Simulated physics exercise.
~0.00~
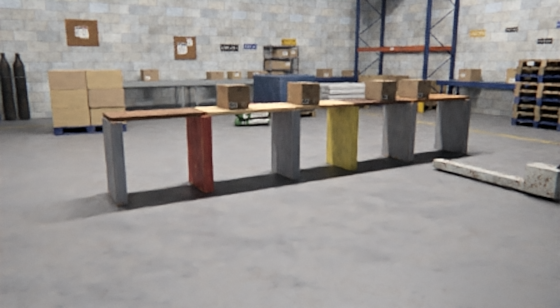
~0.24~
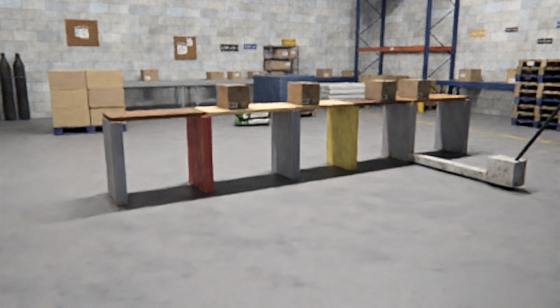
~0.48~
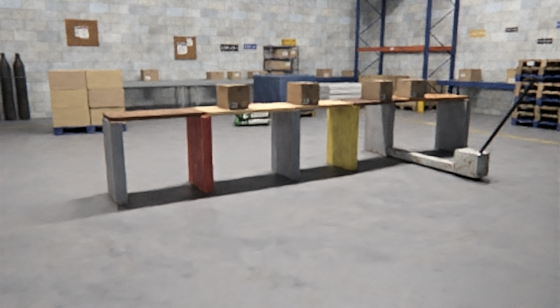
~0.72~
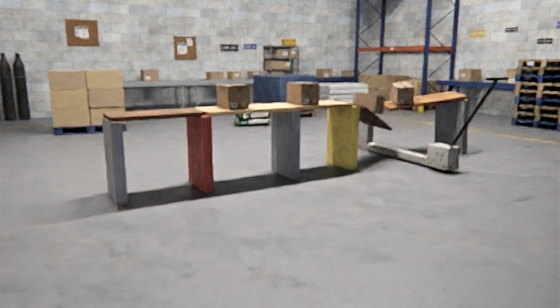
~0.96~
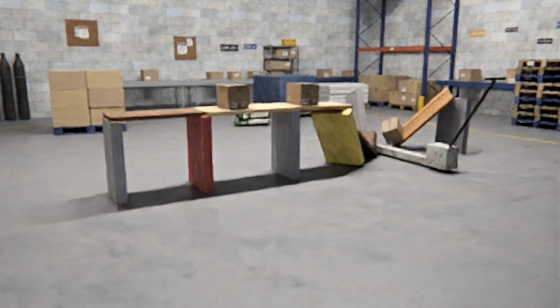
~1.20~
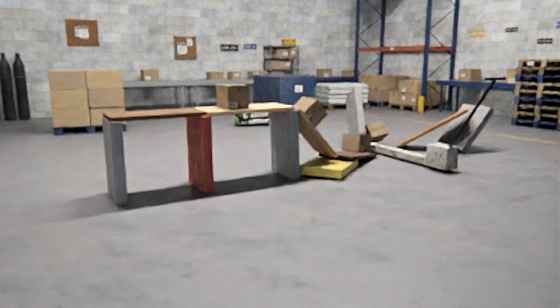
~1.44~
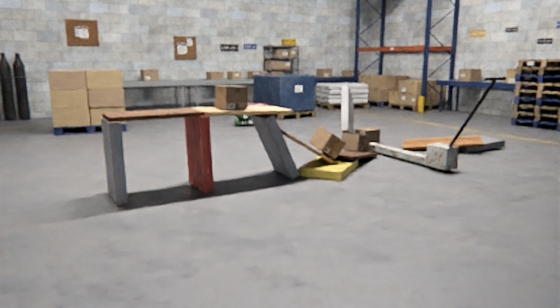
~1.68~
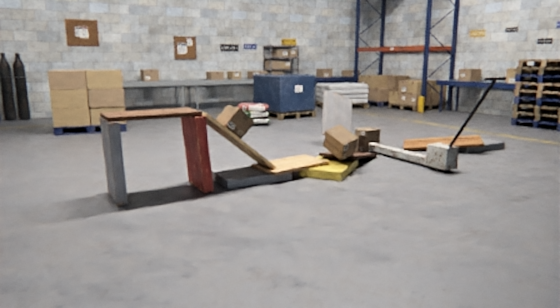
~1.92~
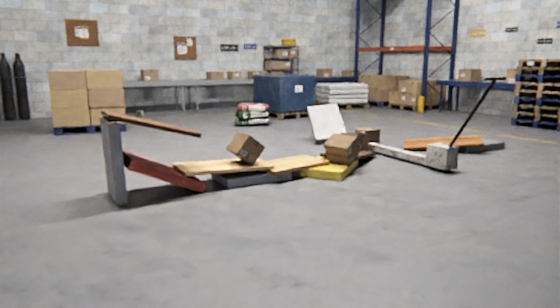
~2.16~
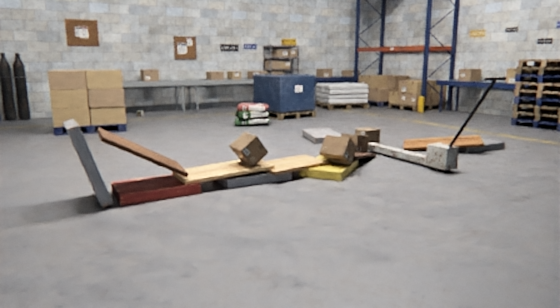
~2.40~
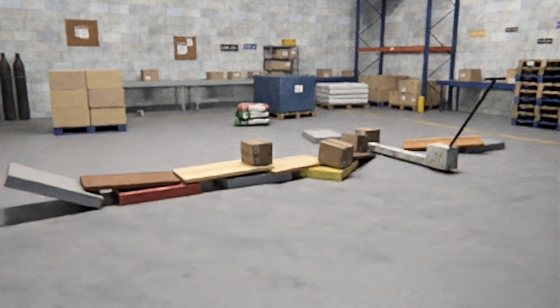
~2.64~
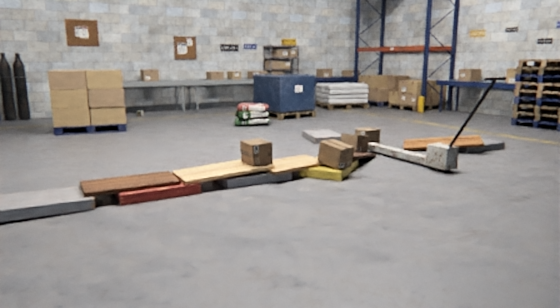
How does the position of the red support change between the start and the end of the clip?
At the start the red support stands upright beneath the boards. By the end it is lying on its side on the floor.
